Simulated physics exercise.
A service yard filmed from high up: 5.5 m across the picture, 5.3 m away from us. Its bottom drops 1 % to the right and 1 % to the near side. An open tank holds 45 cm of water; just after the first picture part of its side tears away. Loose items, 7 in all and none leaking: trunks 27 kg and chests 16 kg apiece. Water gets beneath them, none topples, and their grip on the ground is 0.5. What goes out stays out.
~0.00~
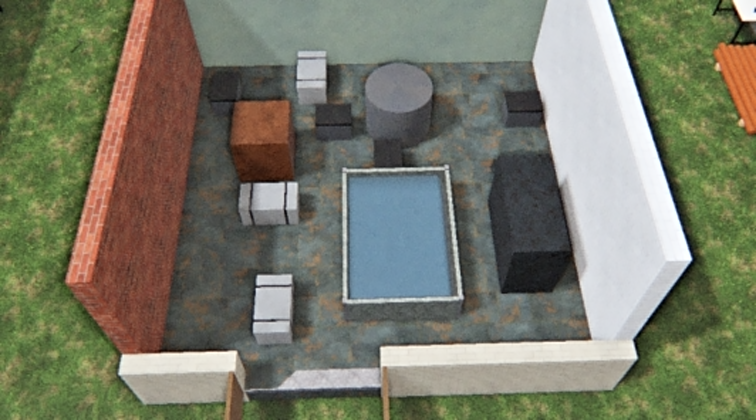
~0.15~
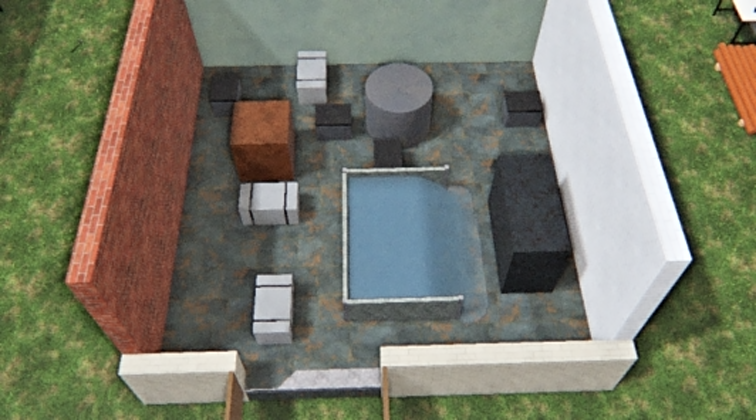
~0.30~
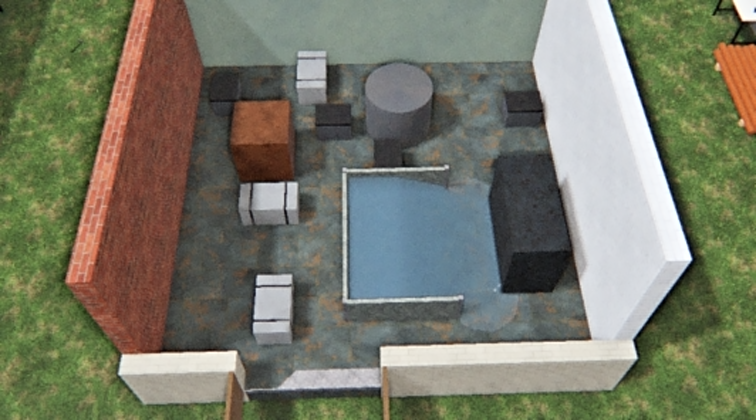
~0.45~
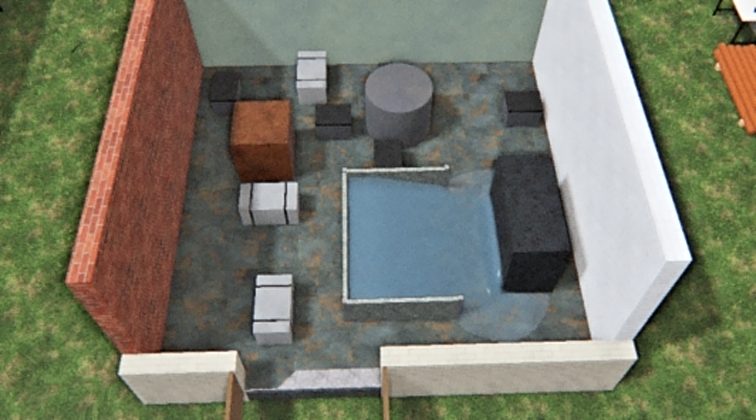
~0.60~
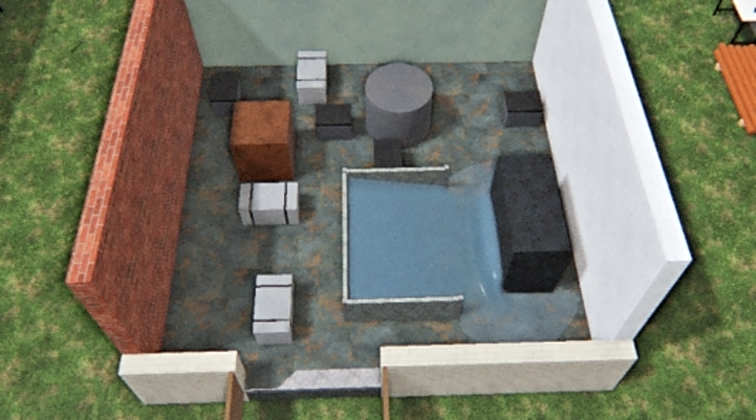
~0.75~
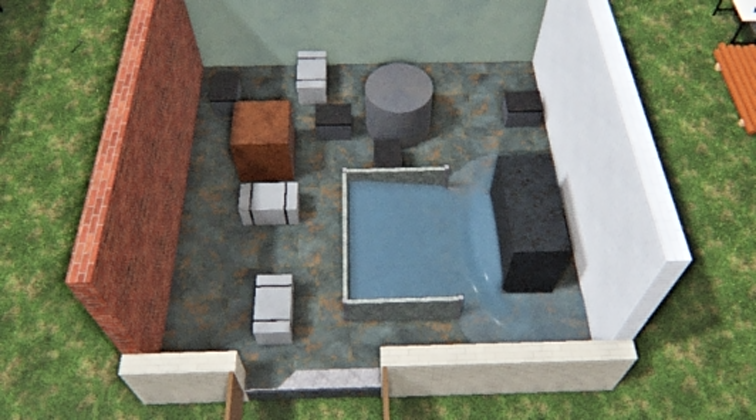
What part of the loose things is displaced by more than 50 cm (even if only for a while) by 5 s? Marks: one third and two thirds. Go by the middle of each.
Share: Under a third.
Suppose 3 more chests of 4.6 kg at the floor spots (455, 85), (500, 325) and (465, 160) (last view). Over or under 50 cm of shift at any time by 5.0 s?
In that order: Past it, past it, past it.
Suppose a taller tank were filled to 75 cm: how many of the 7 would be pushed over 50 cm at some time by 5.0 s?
In that case 2 of them.
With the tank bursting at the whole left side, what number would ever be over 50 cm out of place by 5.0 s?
Then 2.
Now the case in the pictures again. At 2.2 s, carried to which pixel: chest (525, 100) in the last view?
Around (513, 70).
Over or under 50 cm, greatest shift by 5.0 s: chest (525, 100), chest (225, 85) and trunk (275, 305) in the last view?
In turn: More, under, short of it.
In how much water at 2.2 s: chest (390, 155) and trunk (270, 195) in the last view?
Roughly 0 and 0 cm.
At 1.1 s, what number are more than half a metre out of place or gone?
By then 0.
After 1.1 s 0 of 7 are over 50 cm from their spots; 0 afloat.
After 2.2 s 1 of 7 are over 50 cm from their spots; 0 afloat.
After 3.5 s 1 of 7 are over 50 cm from their spots; 1 afloat.
After 5.0 s 1 of 7 are over 50 cm from their spots, and 1 have been at some point; 1 afloat.
